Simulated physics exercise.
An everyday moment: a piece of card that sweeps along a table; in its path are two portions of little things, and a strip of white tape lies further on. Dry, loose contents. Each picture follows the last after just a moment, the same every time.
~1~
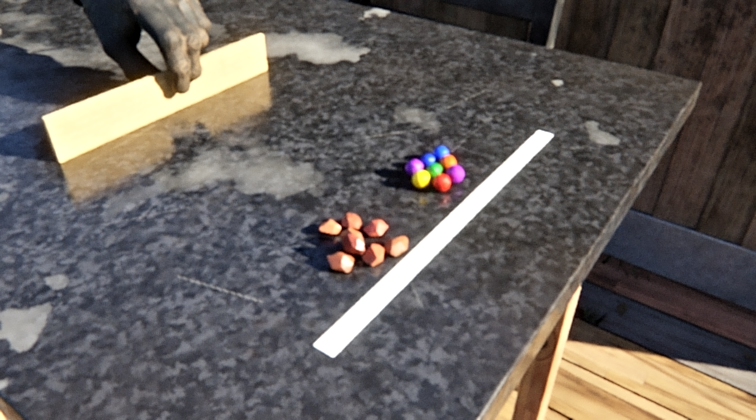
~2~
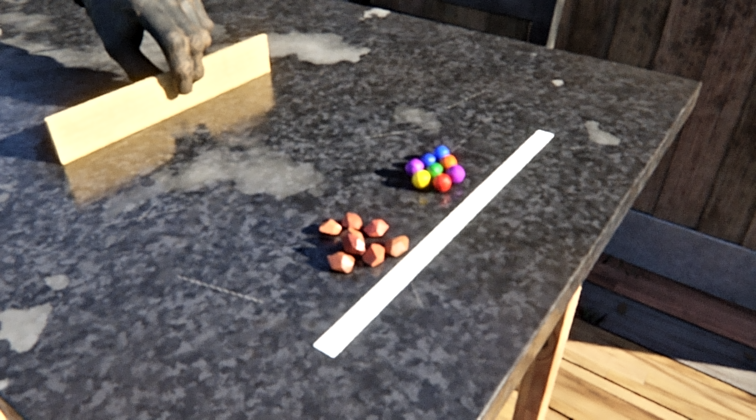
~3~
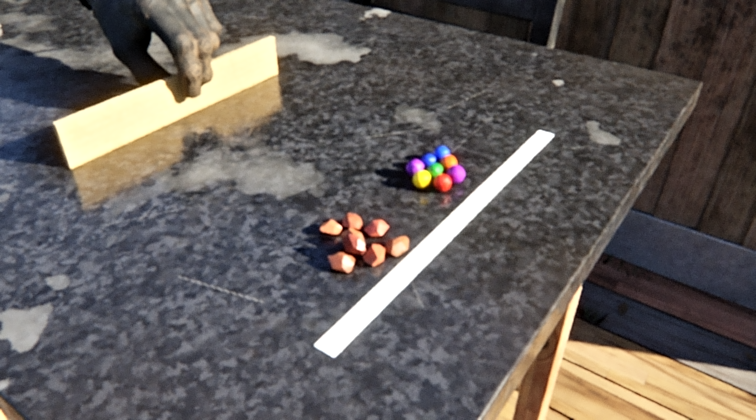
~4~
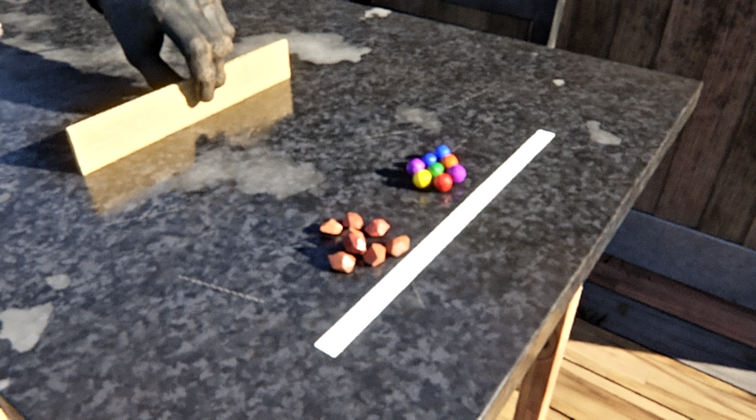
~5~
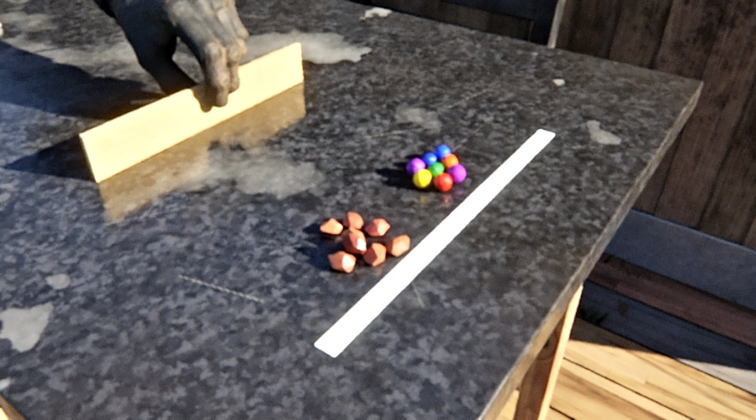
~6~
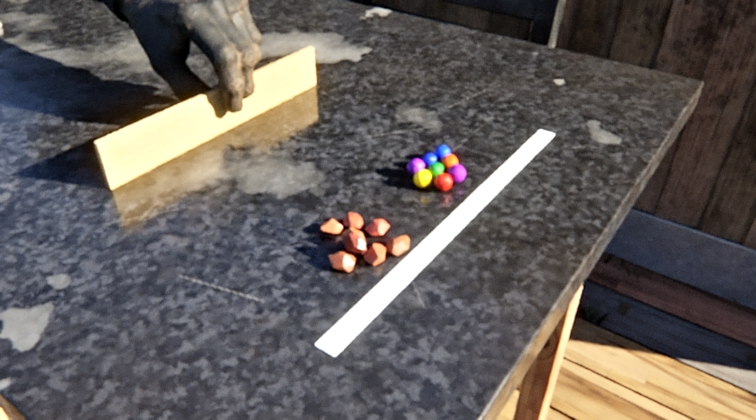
A gloved hand slides an upright piece of card slowly rightward across the dark table.
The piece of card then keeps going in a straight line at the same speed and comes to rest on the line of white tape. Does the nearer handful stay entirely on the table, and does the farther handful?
The nearer handful does not spill; the farther handful spills in part.
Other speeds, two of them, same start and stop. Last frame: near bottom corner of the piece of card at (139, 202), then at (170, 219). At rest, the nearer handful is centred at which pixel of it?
Around (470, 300) in the first try, (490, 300) in the second.
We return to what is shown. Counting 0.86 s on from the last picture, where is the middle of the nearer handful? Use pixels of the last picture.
Centre: About (443, 284).
Then, 0.42 s on from there, piece of card still moving, near (336, 129); nearer handful all on the table, its front near (398, 245); farther handful all on the table, its front near (456, 174).
Then, 0.86 s on from there, piece of card stopped at the white tape; nearer handful all on the table, its front near (462, 305); farther handful all on the table, its front near (562, 200).
Then, 1.14 s on from there, piece of card stopped at the white tape; nearer handful all on the table, its front near (465, 306); farther handful near two thirds over the edge.
In the end, piece of card stopped at the white tape; nearer handful all on the table, its front near (465, 306); farther handful the whole lot over the edge.
